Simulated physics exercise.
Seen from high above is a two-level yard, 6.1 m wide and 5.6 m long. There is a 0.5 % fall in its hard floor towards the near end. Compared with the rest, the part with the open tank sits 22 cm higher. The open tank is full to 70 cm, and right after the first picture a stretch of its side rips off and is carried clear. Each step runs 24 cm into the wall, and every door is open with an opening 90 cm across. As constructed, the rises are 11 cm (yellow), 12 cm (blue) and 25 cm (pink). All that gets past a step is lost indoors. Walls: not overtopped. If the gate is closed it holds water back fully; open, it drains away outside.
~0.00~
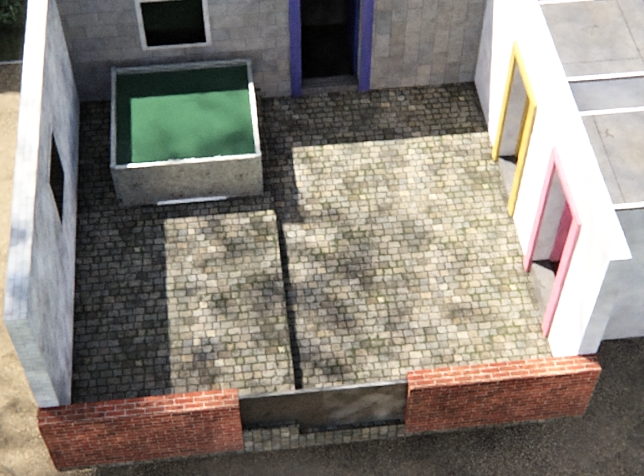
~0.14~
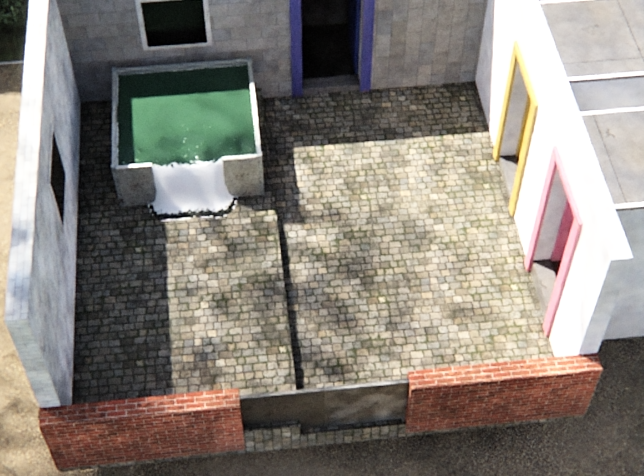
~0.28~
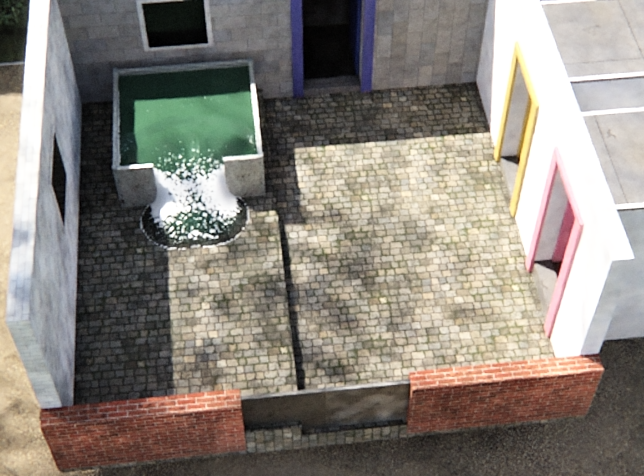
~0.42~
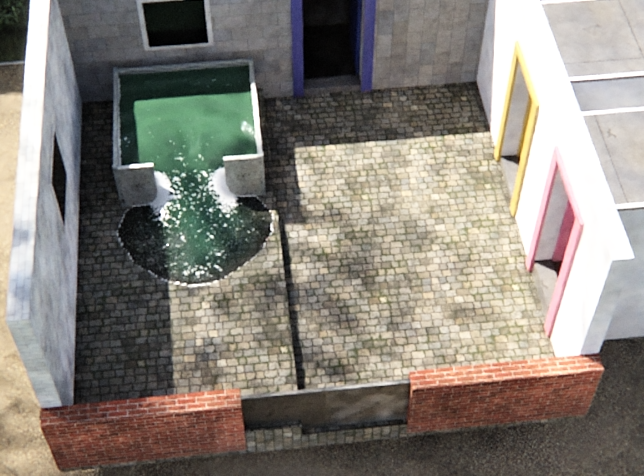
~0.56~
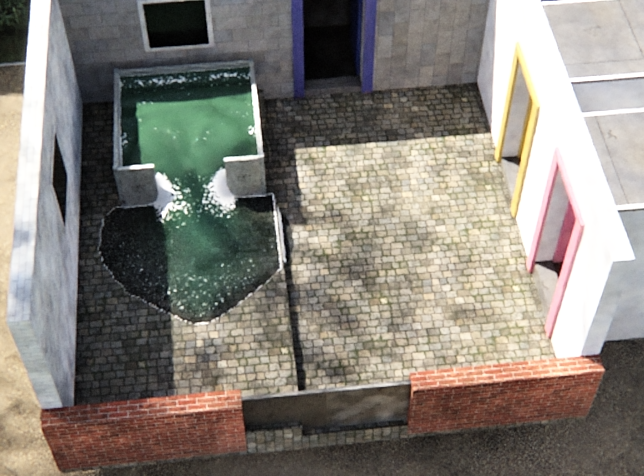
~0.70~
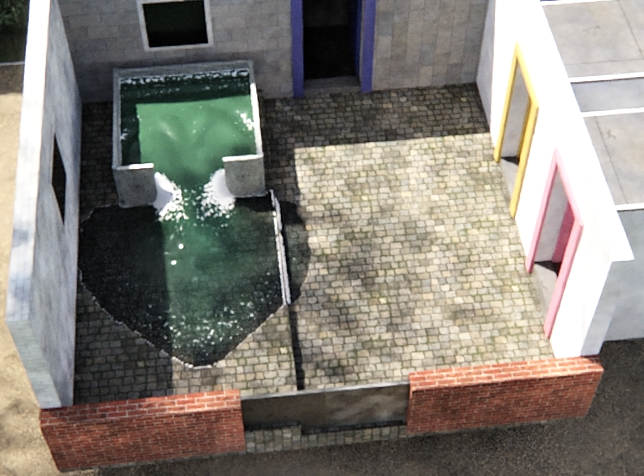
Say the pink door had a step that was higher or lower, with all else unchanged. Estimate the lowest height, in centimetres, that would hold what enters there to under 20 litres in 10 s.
I would say about 13.5 cm.
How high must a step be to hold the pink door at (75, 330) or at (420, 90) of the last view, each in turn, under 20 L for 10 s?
In turn: Roughly 14.0 cm, roughly 9.5 cm.
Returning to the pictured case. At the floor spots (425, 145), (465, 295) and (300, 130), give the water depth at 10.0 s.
Going through the spots in order gives 6, 9 and 13 centimetres.
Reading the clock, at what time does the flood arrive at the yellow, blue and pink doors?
Yellow 4.0 s, blue 7.0 s, pink 3.2 s.
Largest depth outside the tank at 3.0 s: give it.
Max depth: Around 26 cm.
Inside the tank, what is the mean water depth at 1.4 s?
The mean depth is about 46 cm.
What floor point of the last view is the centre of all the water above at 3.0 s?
Centre of mass: About (218, 257) px.
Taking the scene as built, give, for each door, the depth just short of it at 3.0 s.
In cm - yellow: 0, blue: 0, pink: 1.
After 1.4 s water covers 40 % of the floor, deepest (41 cm) near (196, 203); it has not reached the pink door.
After 3.0 s water covers 50 % of the floor, deepest (26 cm) near (90, 342); it has not reached the pink door.
After 10.0 s water covers 95 % of the floor, deepest (16 cm) near (273, 99); 11 cm at the pink door, 0 litres in over its 25 cm step.
At the pink door as built, the water arrived by 3.2 s and peaked near 19 cm at 5.8 s.
With a step of 12.5 cm, 28 litres would have come in within the 10 s; with 14.5 cm, 12 litres. So under 20 litres takes about 13.5 cm.
